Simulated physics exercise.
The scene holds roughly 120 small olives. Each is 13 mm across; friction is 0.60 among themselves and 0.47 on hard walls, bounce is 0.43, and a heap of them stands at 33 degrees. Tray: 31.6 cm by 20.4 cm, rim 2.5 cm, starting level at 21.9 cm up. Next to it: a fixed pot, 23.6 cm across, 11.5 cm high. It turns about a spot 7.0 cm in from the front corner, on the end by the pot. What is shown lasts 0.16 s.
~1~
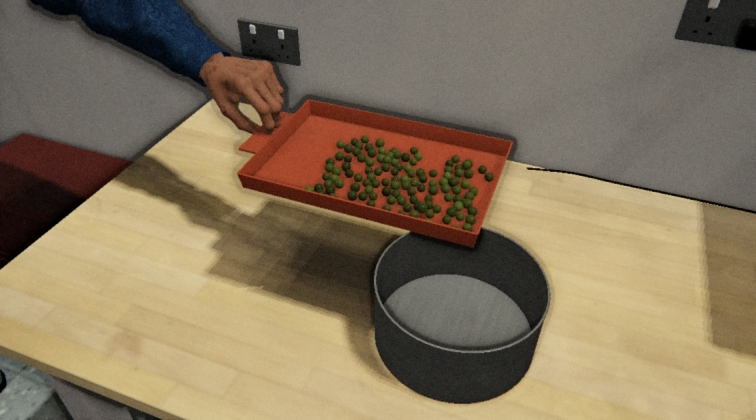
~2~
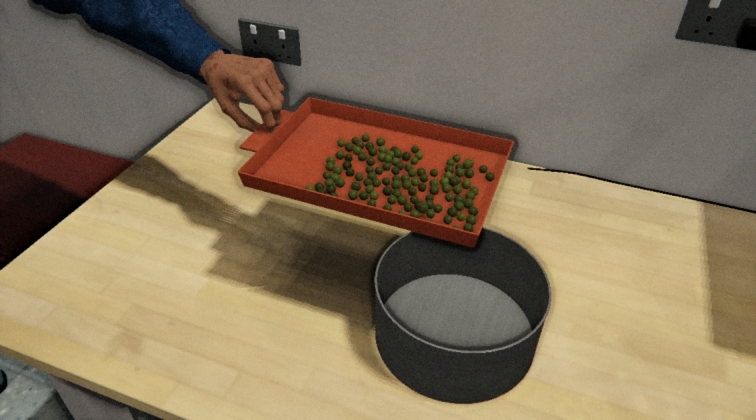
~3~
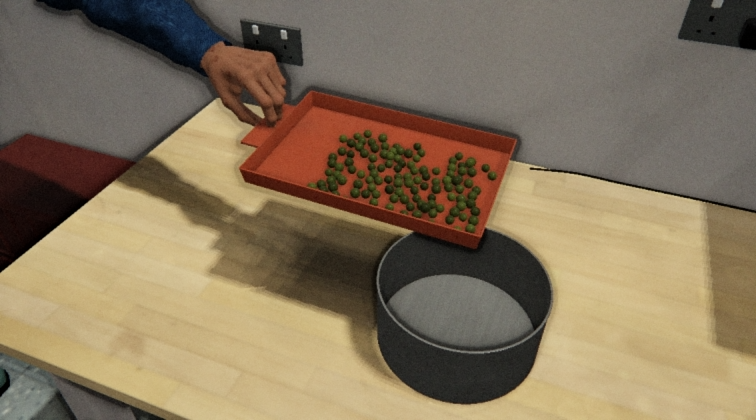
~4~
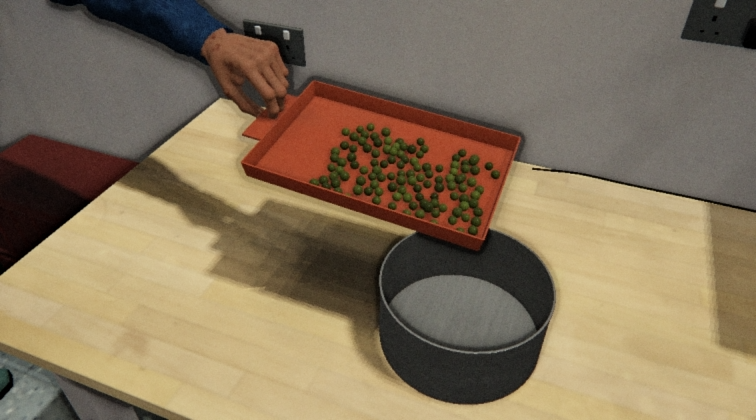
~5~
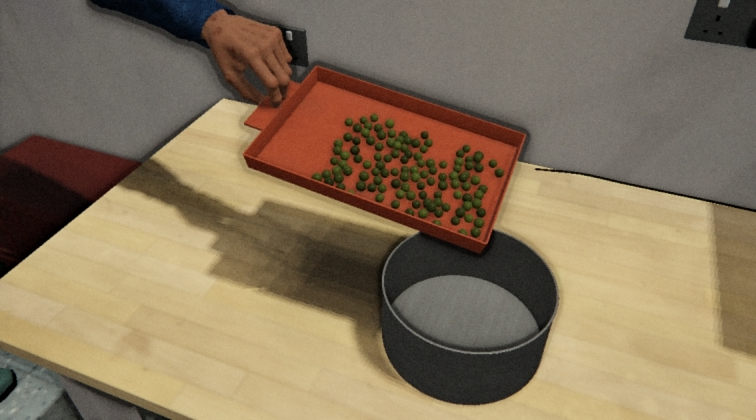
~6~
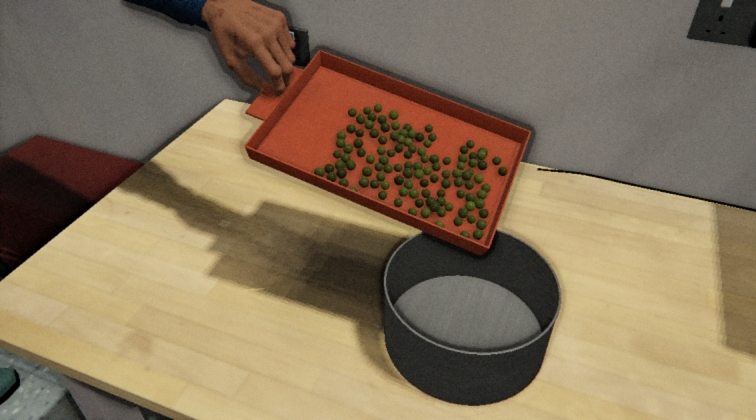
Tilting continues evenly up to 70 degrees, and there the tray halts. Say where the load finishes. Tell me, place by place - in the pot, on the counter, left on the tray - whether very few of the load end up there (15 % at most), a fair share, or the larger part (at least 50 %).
Pot - a fair share, counter - very few, left on the tray - the larger part.
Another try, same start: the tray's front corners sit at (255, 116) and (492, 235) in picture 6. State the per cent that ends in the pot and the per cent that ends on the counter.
Pot 15, counter 20.
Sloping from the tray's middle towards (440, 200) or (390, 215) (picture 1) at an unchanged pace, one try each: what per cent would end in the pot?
25 and 10 %.
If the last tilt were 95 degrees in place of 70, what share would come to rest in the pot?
Estimate: Roughly 100 percent.
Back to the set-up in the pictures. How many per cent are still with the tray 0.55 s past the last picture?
It comes to near 75 per cent.
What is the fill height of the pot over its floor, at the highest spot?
Around 2.0 cm above the floor.
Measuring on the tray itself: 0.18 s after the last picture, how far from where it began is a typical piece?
By then it sits near 2 cm from where it began.
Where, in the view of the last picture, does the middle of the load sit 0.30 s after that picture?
Near pixel (450, 195).
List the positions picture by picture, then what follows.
In the first frame, tray tilt 0 degrees, front corners at (241, 172) and (475, 232); middle of the pieces at (405, 180); pot at (461, 280).
In the second frame, tray tilt 1 degrees, front corners at (241, 171) and (476, 232); middle of the pieces at (405, 179).
In the third frame, tray tilt 3 degrees, front corners at (243, 167) and (479, 234); middle of the pieces at (408, 177).
In the fourth frame, tray tilt 6 degrees, front corners at (245, 161) and (481, 237), lowest corner right front; middle of the pieces at (411, 174).
In the fifth frame, tray tilt 11 degrees, front corners at (247, 153) and (484, 241), lowest corner right front; middle of the pieces at (414, 170).
In the sixth frame, tray tilt 17 degrees, front corners at (249, 145) and (487, 244), lowest corner right front; middle of the pieces at (418, 166); pot at (471, 282).
Then, 0.18 s after the last picture, tilt 45 degrees; the tray holds 100 %, the pot 0 %.
Then, 0.30 s after the last picture, tilt 63 degrees; the tray holds 100 %, the pot 0 %.
Then, 0.55 s after the last picture, tilt 70 degrees; the tray holds 75 %, the pot 20 %.
In the end, pot 35 %, counter 0 %, tray 65 %.
